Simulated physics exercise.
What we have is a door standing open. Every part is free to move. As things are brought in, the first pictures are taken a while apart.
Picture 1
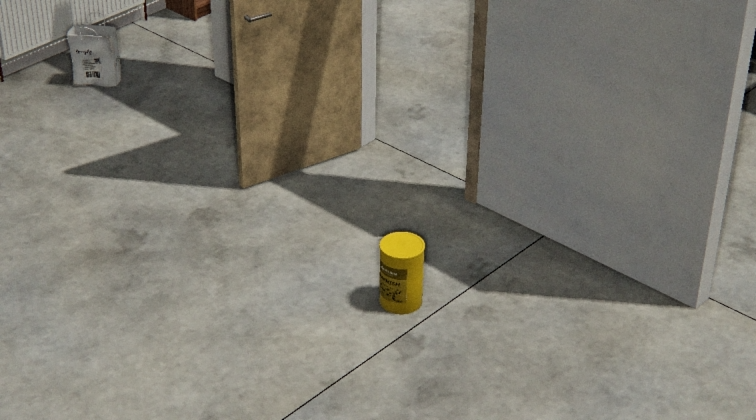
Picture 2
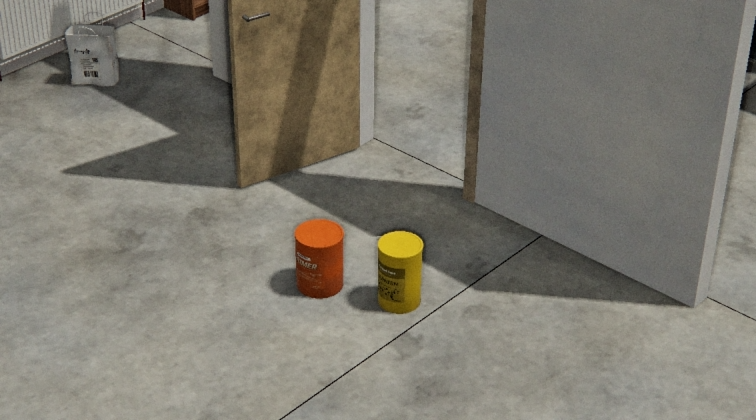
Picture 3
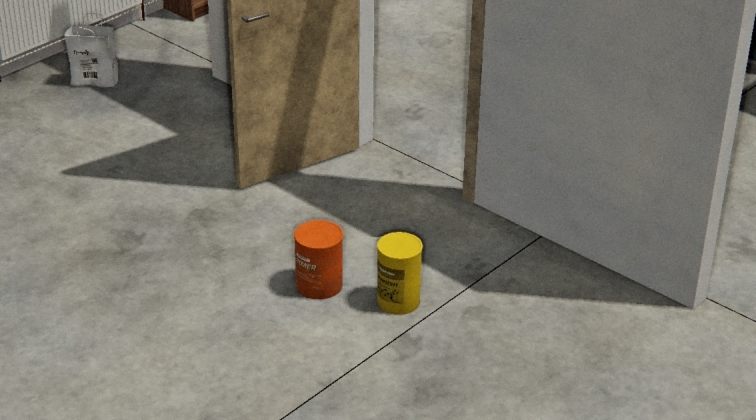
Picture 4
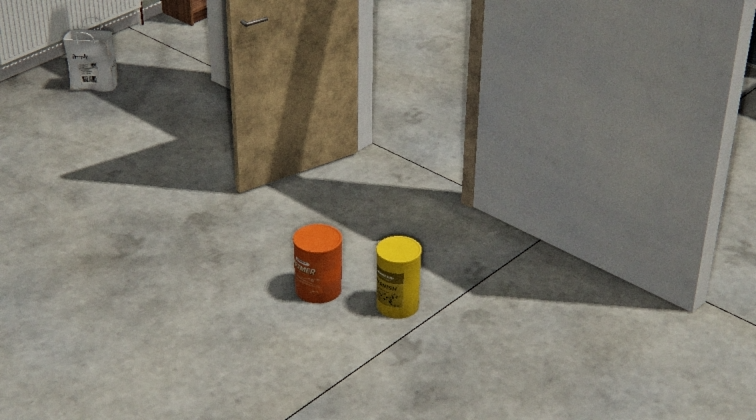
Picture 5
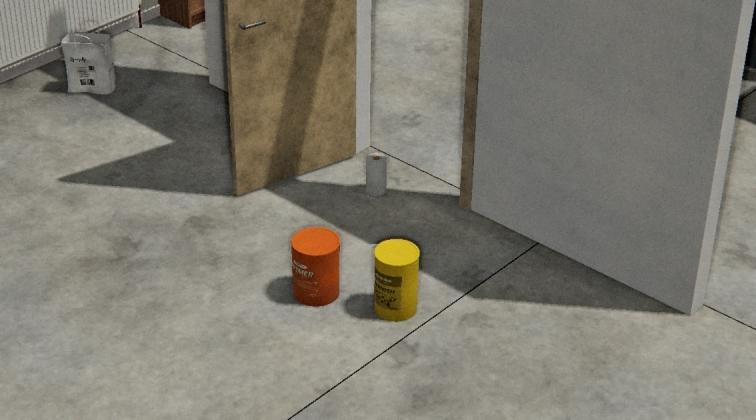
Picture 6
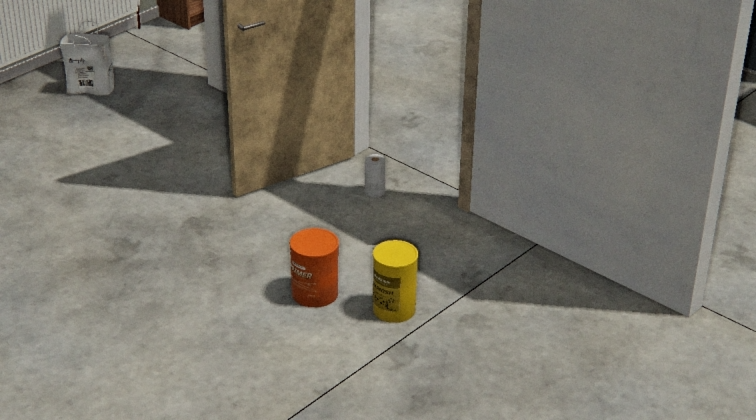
On a grey concrete floor by a wide-open wooden door, a yellow pail stood alone, then an orange one appeared to its left and later a white roll behind them, while the door stayed still.
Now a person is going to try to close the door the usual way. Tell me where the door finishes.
It finishes flush in the frame.
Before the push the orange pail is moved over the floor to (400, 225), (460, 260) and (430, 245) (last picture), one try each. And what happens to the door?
In the first case it is blocked; in the second case it shuts; in the third case it closes.
Then, 1.00 s on from there, door 79° open.
Then, 2.00 s on from there, door 40° open.
Then, 2.40 s on from there, door 24° open; white roll shifted about its own width near (393, 173).
Then, 2.90 s on from there, door 6° open; white roll shifted well along near (413, 166).
In the end, door 0° open; moved from the start, white roll; the other 2 unmoved. At the end, from the last picture's camera, white roll near (420, 163).
